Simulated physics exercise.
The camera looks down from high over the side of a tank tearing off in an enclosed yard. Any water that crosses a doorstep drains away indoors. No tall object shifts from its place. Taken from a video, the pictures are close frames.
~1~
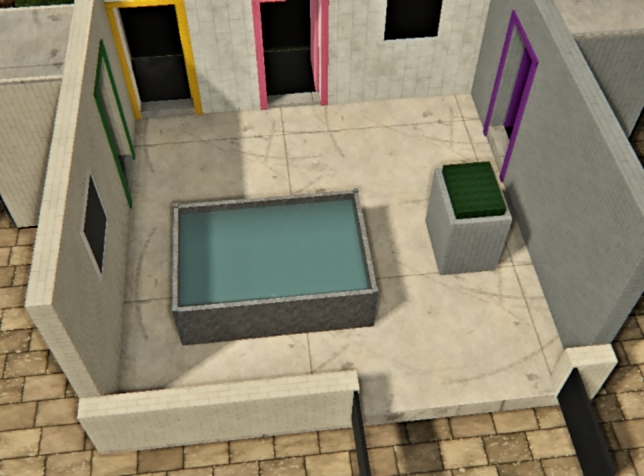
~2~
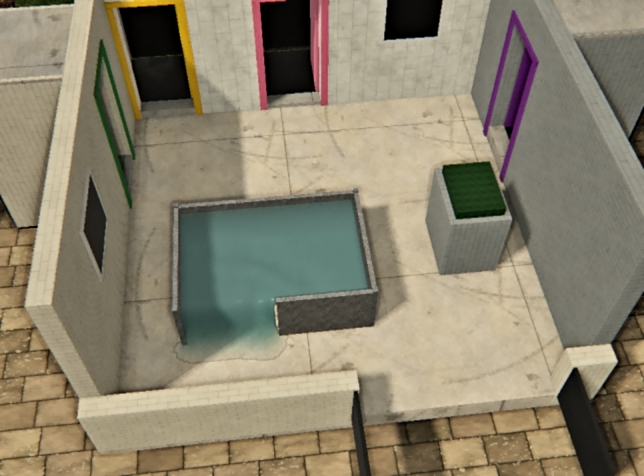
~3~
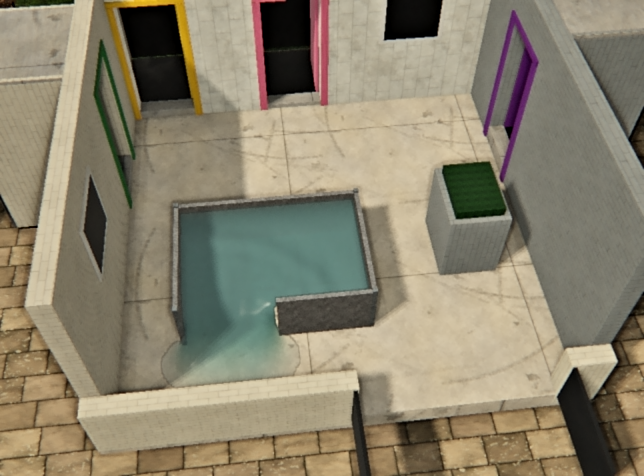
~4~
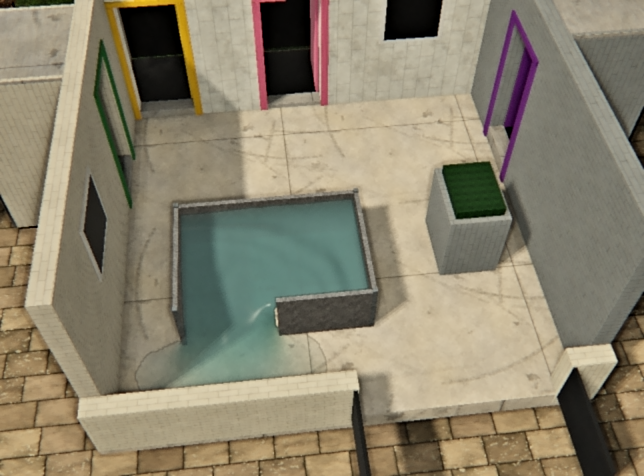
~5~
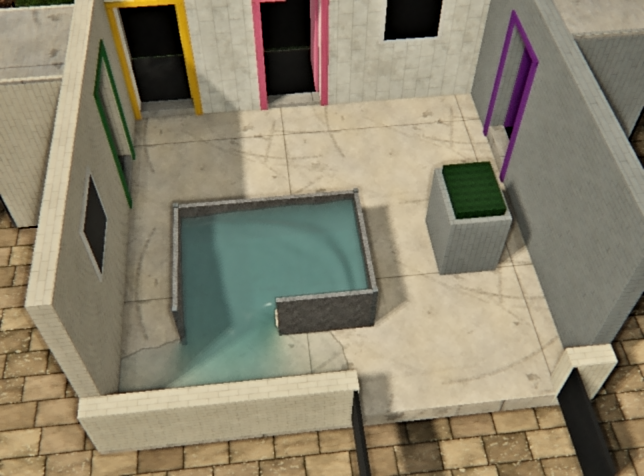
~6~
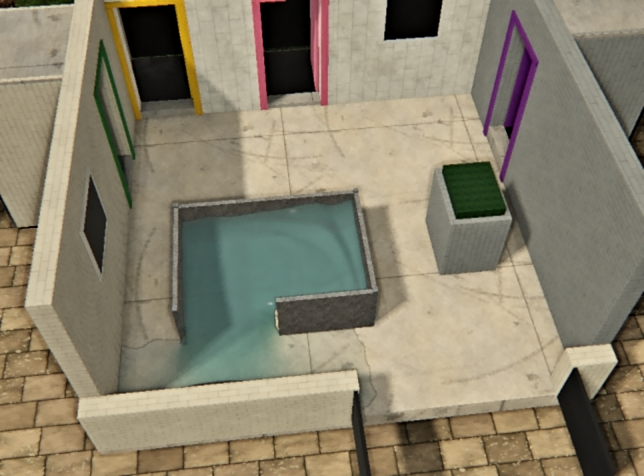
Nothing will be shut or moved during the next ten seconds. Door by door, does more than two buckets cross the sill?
Outcome: The pink door gets two buckets or less inside; the purple door gets two buckets or less inside; the yellow door gets more than two buckets inside; the green door gets two buckets or less inside.
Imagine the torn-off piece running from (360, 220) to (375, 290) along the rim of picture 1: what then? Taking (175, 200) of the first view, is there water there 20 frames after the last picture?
By then I'd expect it to be unwetted.
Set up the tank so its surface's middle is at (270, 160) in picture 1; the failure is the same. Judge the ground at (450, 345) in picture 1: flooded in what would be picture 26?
Soaked there.
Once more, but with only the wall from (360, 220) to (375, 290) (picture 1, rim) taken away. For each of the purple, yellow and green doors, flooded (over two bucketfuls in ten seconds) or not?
One by one: Purple holds; yellow holds; green stays under.
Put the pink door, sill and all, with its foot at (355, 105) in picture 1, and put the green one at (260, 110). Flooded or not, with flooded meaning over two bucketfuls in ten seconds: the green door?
Result - green door remains within the limit.
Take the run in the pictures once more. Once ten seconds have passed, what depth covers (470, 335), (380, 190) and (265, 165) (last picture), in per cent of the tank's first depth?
First spot 10 %, second 12 %, third 4 %.
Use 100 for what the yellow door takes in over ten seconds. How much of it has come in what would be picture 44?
By my reckoning, 100 percent.
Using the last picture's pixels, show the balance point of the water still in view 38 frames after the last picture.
I'd point to (303, 258).
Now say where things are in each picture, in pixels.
In the first frame, the water tank at (271, 250) is whole and still.
In the second frame, water pours out at (231, 327) and has run to (183, 354).
In the third frame, the front is at (173, 376), out from the gap at (231, 328).
In the fourth frame, the front is at a hidden place, out from the gap at (232, 328).
In the fifth frame, the front is at a hidden place, out from the gap at (232, 328).
In the sixth frame, the front is at a hidden place, out from the gap at (231, 328).
A moment on, water covers 20 % of the floor; the pink door not reached, the purple door not reached, the yellow door not reached, the green door not reached.
Next, water covers 45 % of the floor; the pink door not reached, the purple door not reached, the yellow door not reached, the green door wet at the sill, nothing in.
Then, water covers 60 % of the floor; the pink door wet at the sill, nothing in, the purple door wet at the sill, nothing in, the yellow door over two buckets in, the green door wet at the sill, nothing in.
Later, water covers 85 % of the floor; the pink door wet at the sill, nothing in, the purple door wet at the sill, nothing in, the yellow door far over two buckets in, the green door wet at the sill, nothing in.
In the end, water covers 95 % of the floor; the pink door wet at the sill, nothing in, the purple door wet at the sill, nothing in, the yellow door far over two buckets in, the green door wet at the sill, nothing in.
